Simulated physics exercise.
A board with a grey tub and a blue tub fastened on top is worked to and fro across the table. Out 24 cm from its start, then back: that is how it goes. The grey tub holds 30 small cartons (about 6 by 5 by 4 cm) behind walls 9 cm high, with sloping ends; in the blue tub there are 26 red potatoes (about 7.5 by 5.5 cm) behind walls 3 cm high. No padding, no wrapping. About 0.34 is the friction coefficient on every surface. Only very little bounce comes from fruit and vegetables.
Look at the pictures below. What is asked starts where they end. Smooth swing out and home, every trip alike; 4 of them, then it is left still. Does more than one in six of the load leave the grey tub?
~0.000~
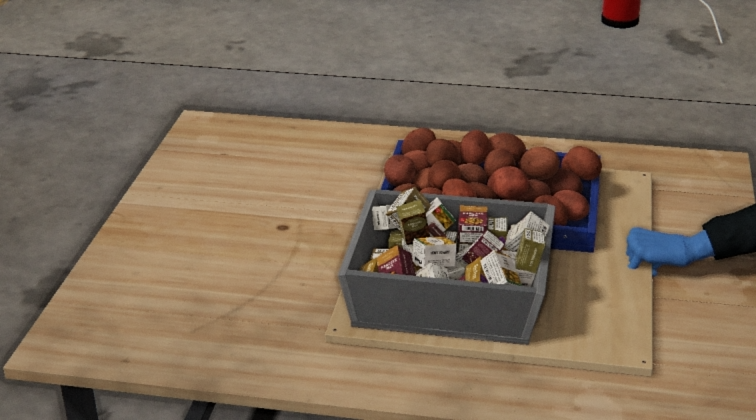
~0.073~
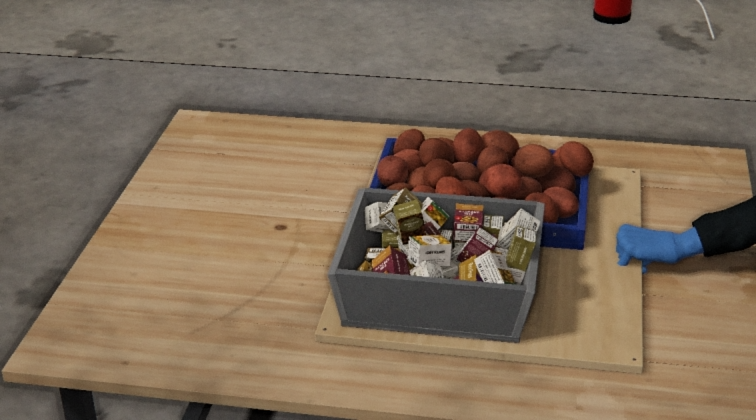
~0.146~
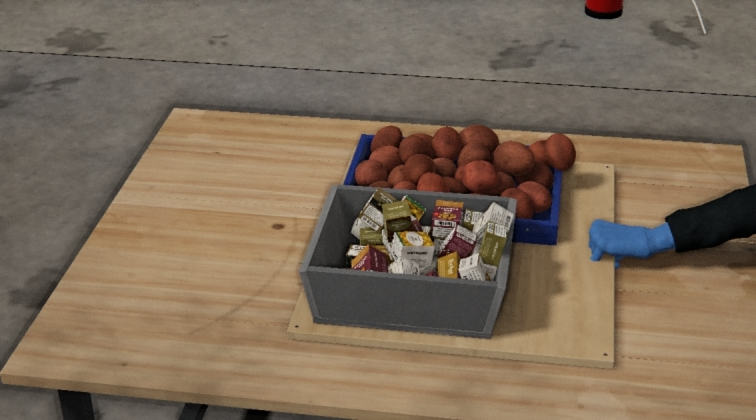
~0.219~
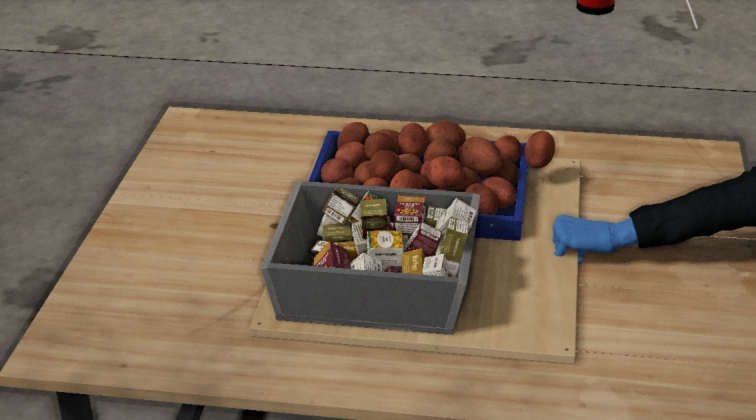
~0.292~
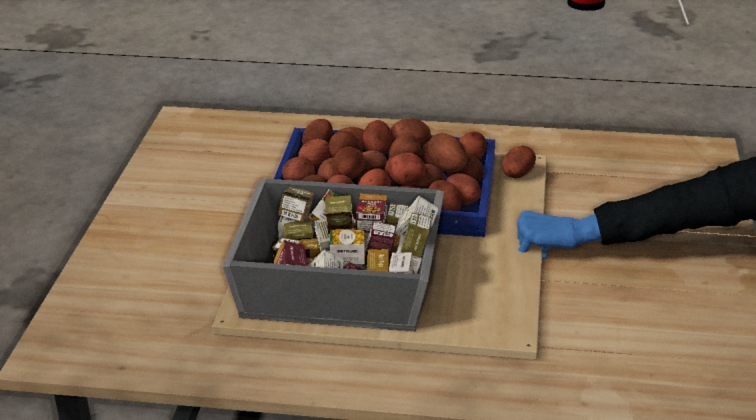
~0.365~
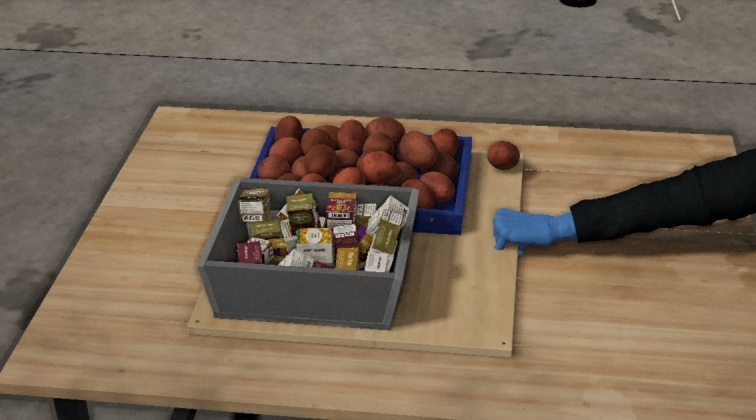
No.
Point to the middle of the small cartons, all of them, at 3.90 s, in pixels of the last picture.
The middle is around (455, 263).
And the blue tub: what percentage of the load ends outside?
I'd put the blue tub at some 20 per cent.
After 0.93 s, grey tub 29 in, 1 out and blue tub 25 in, 1 out.
After 1.64 s, grey tub 29 in, 1 out and blue tub 23 in, 3 out.
After 2.62 s, grey tub 29 in, 1 out and blue tub 21 in, 5 out.
When it is over (at 3.90 s), grey tub 29 in, 1 out and blue tub 21 in, 5 out. Asked share, 1 of 30, 3 per cent.
